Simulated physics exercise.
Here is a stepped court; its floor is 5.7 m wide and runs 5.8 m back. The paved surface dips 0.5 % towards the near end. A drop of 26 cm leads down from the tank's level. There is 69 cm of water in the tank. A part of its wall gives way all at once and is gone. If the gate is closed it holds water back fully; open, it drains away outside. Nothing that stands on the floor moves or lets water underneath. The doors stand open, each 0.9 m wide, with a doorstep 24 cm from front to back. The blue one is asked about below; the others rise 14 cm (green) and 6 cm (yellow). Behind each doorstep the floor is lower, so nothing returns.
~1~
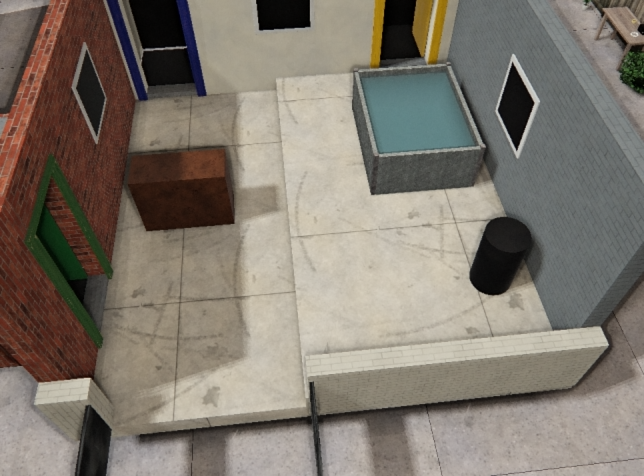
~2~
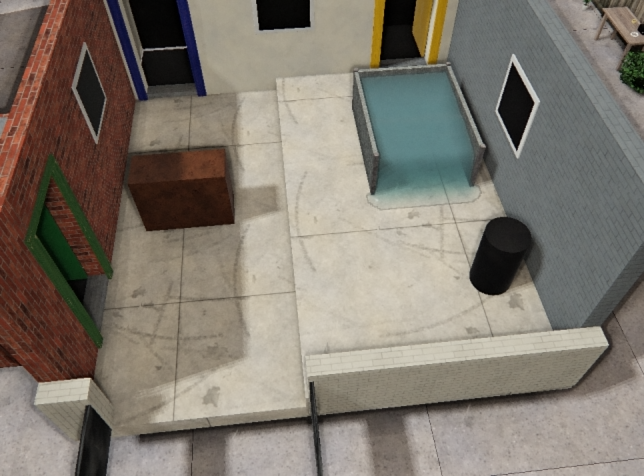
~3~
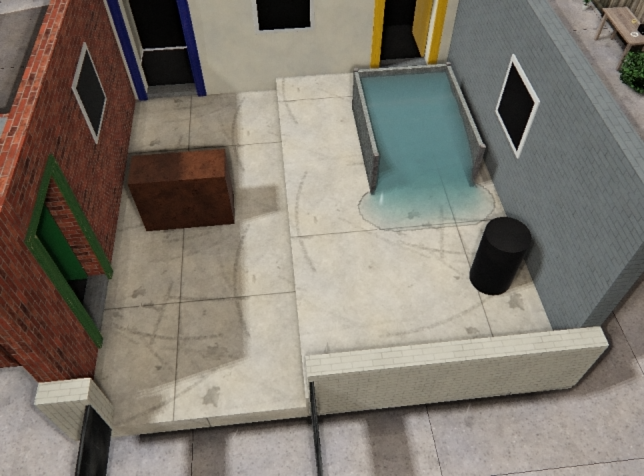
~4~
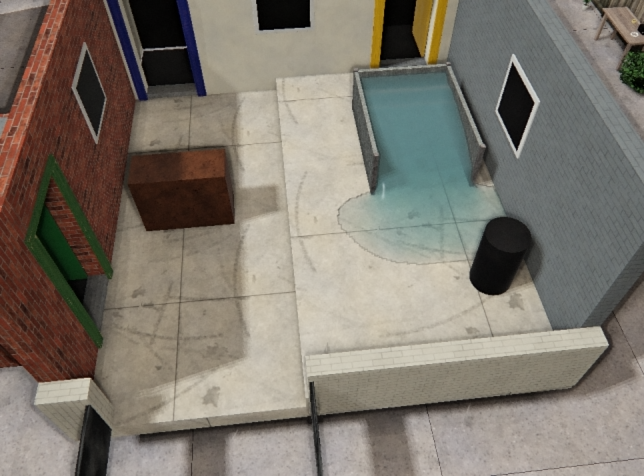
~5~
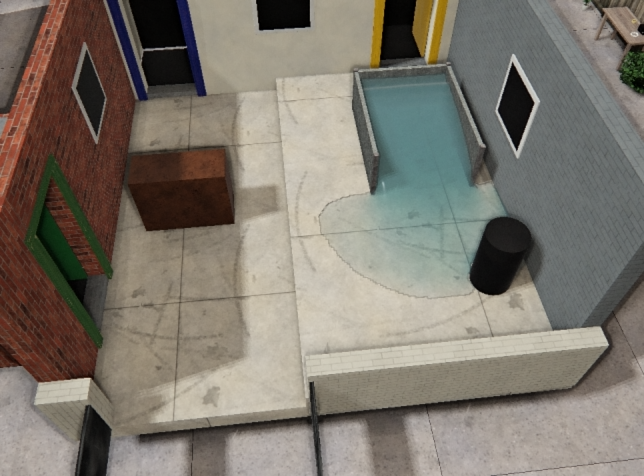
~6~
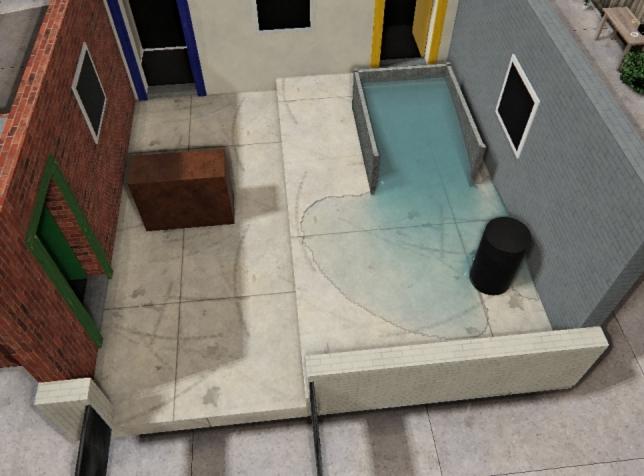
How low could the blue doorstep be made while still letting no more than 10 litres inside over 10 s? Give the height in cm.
It would have to be roughly 7.5 cm high.
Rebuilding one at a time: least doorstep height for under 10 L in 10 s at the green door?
Roughly 16 cm at green.
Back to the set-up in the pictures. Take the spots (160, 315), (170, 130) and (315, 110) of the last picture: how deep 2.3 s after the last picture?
In that order: 3, 0 and 0 cm.
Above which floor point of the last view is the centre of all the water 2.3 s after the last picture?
At about (395, 262).
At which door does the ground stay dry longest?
The blue one.
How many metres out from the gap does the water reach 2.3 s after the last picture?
Roughly 5.4 m.
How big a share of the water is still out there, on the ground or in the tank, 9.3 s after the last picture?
Some 70 per cent remains.
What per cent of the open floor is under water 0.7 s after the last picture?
About 30 per cent.
Then, 0.7 s after the last picture water covers 30 % of the floor, deepest (40 cm) near (503, 258); it has not reached the blue door.
Then, 2.3 s after the last picture water covers 40 % of the floor, deepest (28 cm) near (91, 409); it has not reached the blue door.
Then, 9.3 s after the last picture water covers 85 % of the floor, deepest (10 cm) near (207, 95); 5 cm at the blue door, 2 litres in over its 10 cm doorstep.
At the blue door as built, the water peaked near 12 cm, 5.3 s after the last picture.
Run again over the same 10 s with other heights there, 13 litres in over 7 cm, 3 litres over 9.5 cm. The limit of 10 litres is kept from about 7.5 cm up.
